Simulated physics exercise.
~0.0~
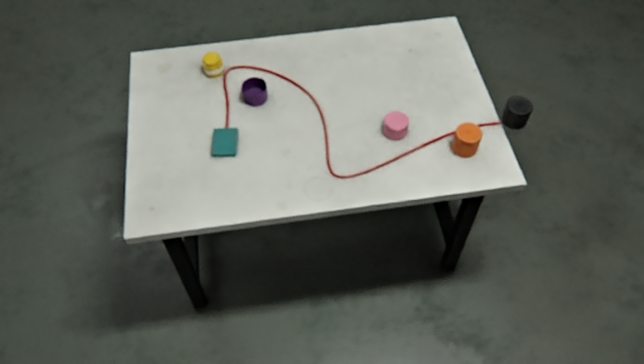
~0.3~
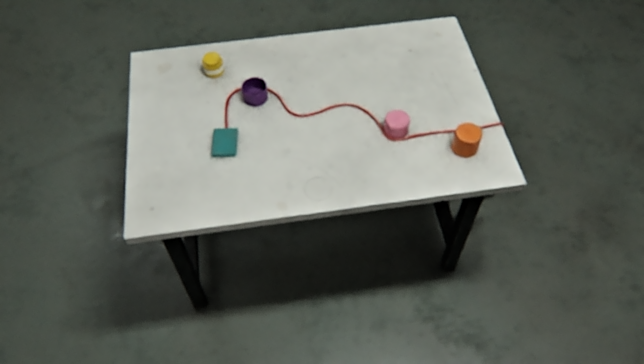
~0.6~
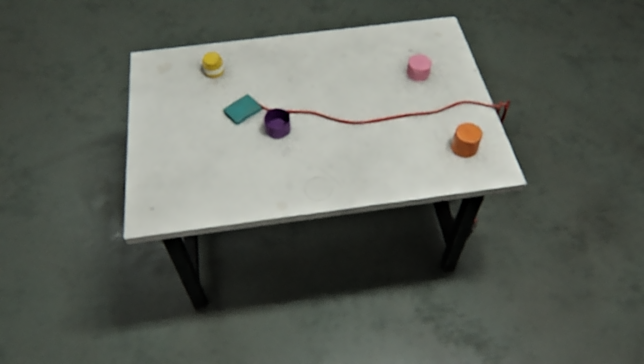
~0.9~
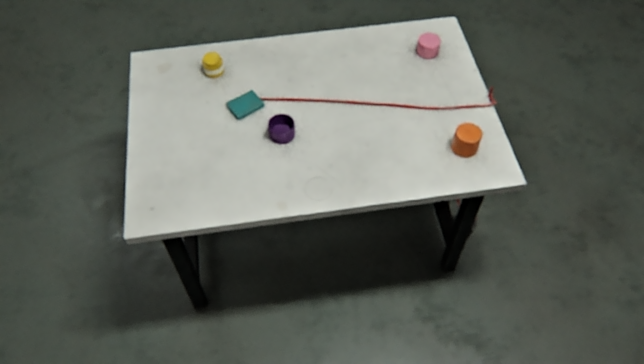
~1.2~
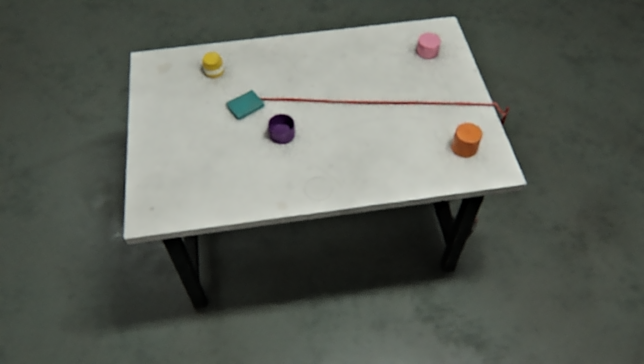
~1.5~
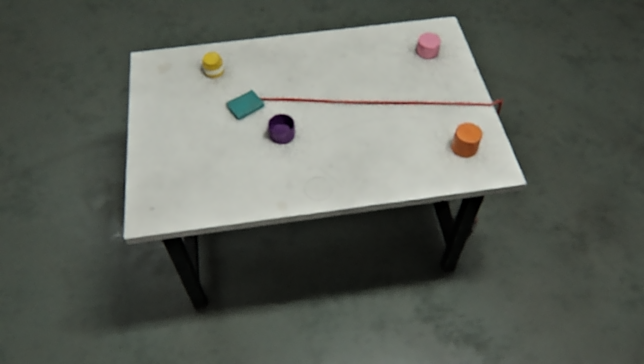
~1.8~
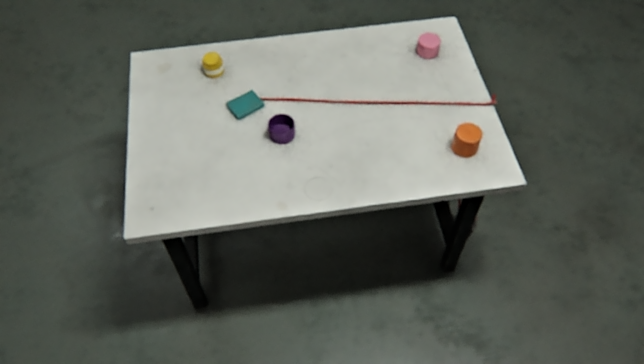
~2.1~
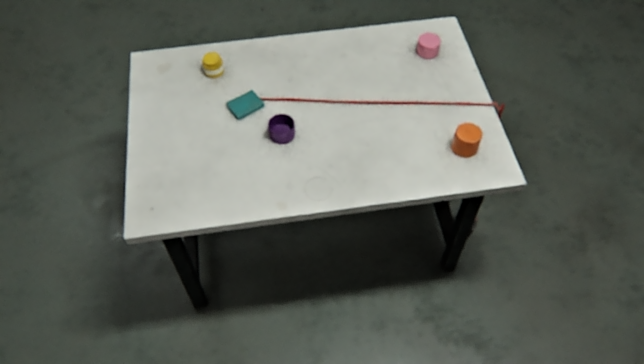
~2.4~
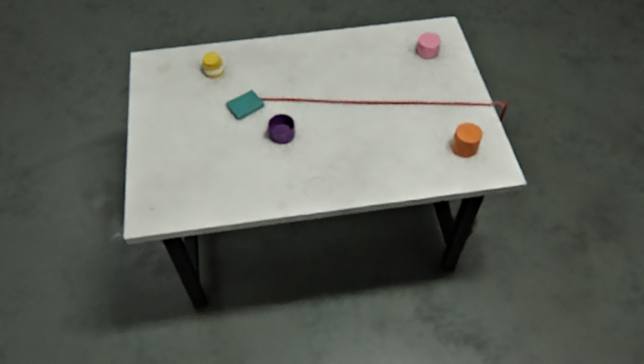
The black speaker dropped off the right edge of the table, pulling the thin red cable taut, which dragged the teal phone a short way and shoved the purple cup and pink tub aside, and the phone ended up still on the table.
